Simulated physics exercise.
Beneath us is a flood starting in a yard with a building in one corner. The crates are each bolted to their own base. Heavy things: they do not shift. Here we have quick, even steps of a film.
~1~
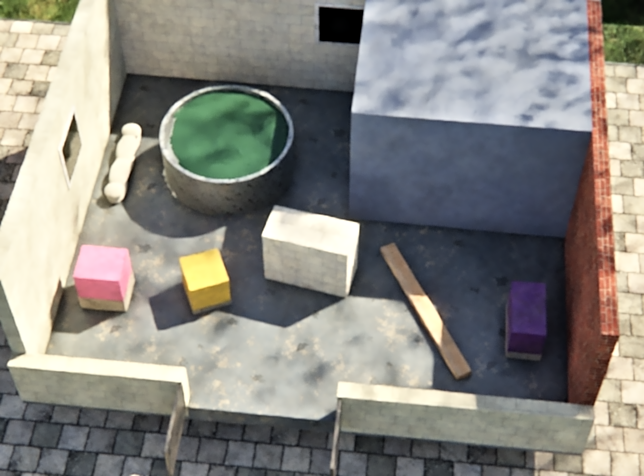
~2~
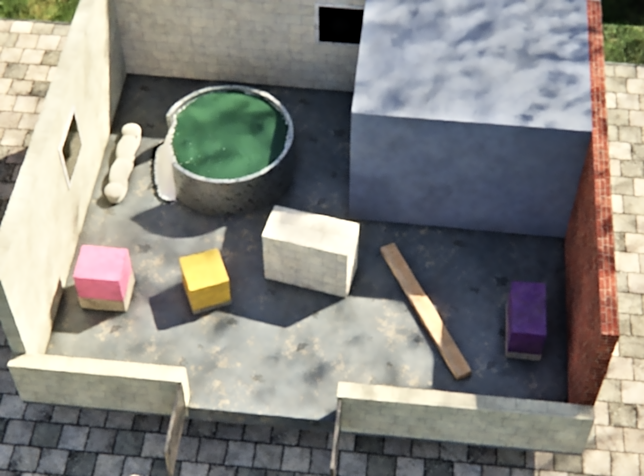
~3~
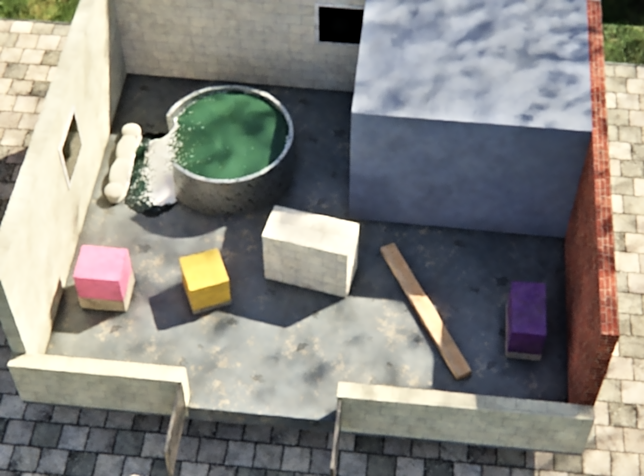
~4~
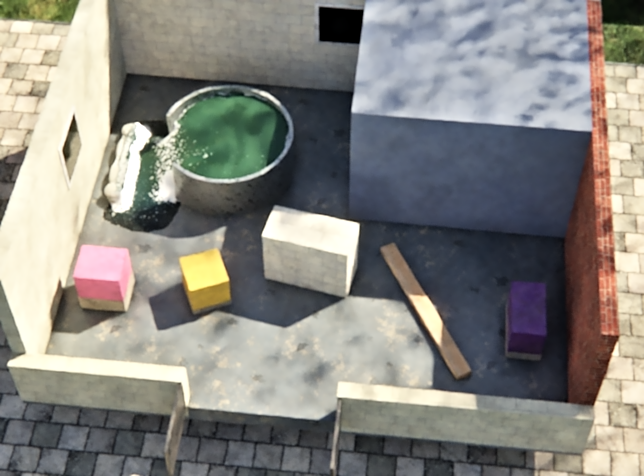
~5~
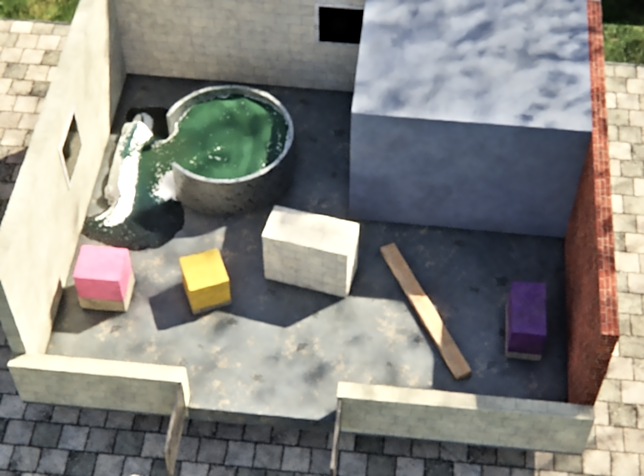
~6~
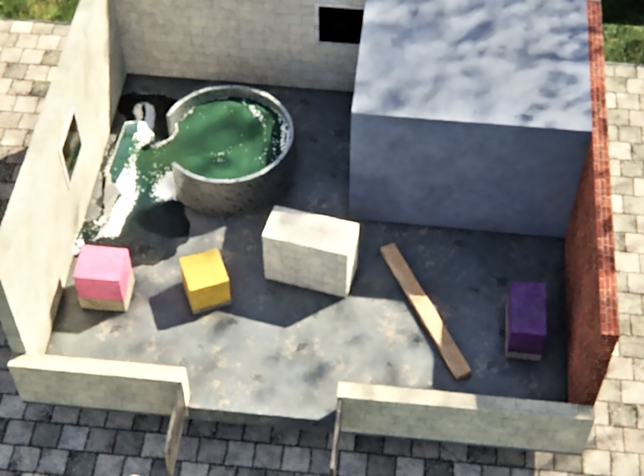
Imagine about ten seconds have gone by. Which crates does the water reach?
Result: The pink crate is not saved; the yellow crate is not saved; the purple crate is saved.
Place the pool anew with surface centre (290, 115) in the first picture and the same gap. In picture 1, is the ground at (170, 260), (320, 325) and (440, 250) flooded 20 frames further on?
Taking the three spots in order: Swamped, bare, bare.
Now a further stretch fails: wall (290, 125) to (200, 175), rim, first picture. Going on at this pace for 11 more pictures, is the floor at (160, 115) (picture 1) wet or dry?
There: Free of water.
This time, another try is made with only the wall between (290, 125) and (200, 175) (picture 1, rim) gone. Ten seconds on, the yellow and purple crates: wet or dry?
Log: Yellow crate is doused; purple crate is doused.
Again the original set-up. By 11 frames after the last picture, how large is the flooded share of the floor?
Near 30 in a hundred.
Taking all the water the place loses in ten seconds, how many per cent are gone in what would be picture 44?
Close to 55 per cent, I'd say.
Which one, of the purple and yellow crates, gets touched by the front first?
It's the crate marked yellow.
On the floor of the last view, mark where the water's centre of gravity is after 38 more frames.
The spot I would choose is (224, 209).
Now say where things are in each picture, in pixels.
Still water in the round pool at (227, 135), in the first picture.
The front is at a hidden place, out from the gap at (167, 162), in the second picture.
The front is at (142, 139), out from the gap at (168, 164), in the third picture.
Water pours out at (168, 165) and has run to (110, 218), in the fourth picture.
Water pours out at (168, 165) and has run to (85, 230), in the fifth picture.
The front is at (74, 255), out from the gap at (168, 165), in the sixth picture.
A moment on, water covers 20 % of the floor; the pink crate water round its plinth, the yellow crate water round its plinth, the purple crate not reached.
Next, water covers 30 % of the floor; the pink crate water round its plinth, the yellow crate water round its plinth, the purple crate not reached.
Then, water covers 50 % of the floor; the pink crate water round its plinth, the yellow crate water round its plinth, the purple crate not reached.
Later, water covers 75 % of the floor; the pink crate water round its plinth, the yellow crate water round its plinth, the purple crate not reached.
In the end, water covers 90 % of the floor; the pink crate was topped, the yellow crate was topped, the purple crate stayed above the water.
